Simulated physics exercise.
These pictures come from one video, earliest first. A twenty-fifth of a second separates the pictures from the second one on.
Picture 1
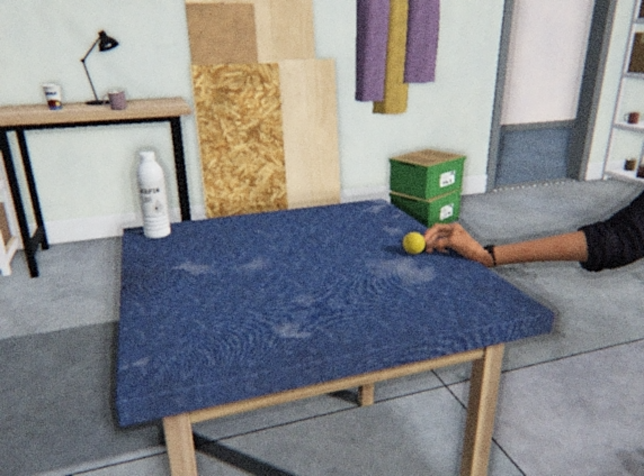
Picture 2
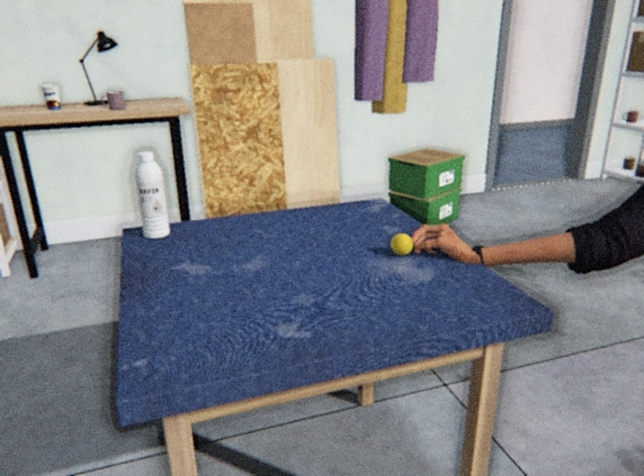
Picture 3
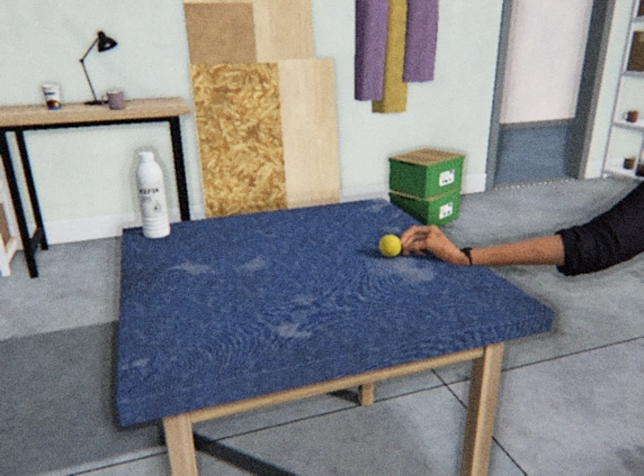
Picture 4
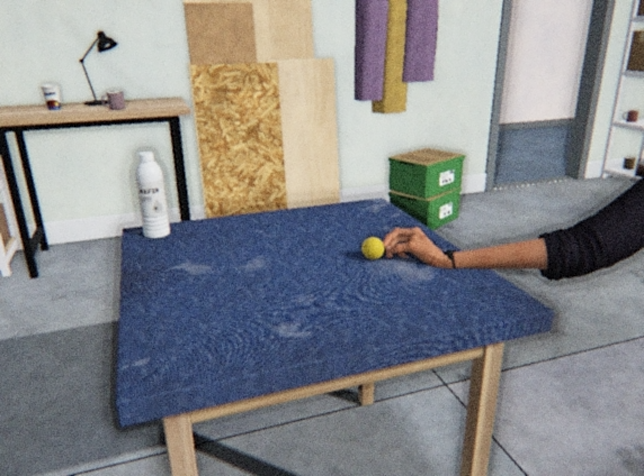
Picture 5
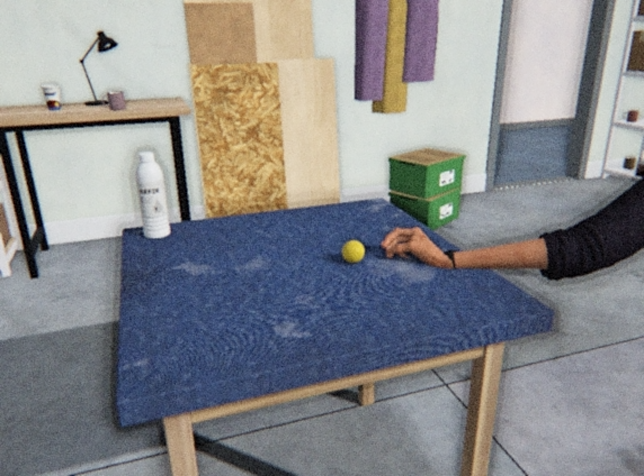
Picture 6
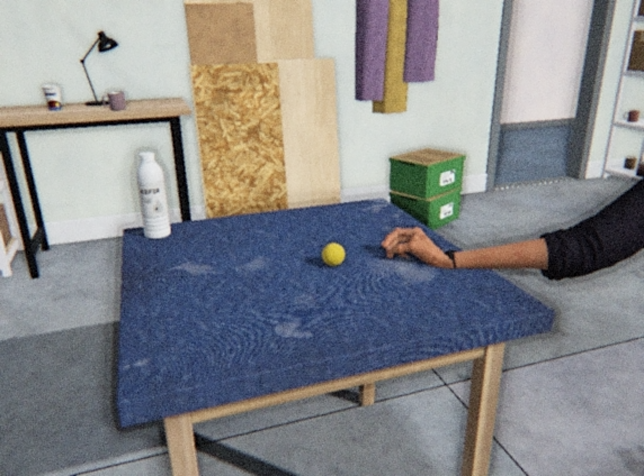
On a blue table, a hand pushes a yellow lemon left, and it rolls away from the fingers.
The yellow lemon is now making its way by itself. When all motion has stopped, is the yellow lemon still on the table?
No.
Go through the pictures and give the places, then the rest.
In the first frame, under the hand; yellow lemon (414, 243).
In the second frame, under the hand; yellow lemon (402, 245).
In the third frame, under the hand; yellow lemon (390, 246).
In the fourth frame, yellow lemon (373, 249).
In the fifth frame, yellow lemon (353, 252) rolled about its own width.
In the sixth frame, yellow lemon (333, 255) rolled well along.
Then, 0.30 s after the last picture, yellow lemon rolled well along near (169, 279).
Then, 0.60 s after the last picture, yellow lemon now off the table.
By the end, off the table, yellow lemon.
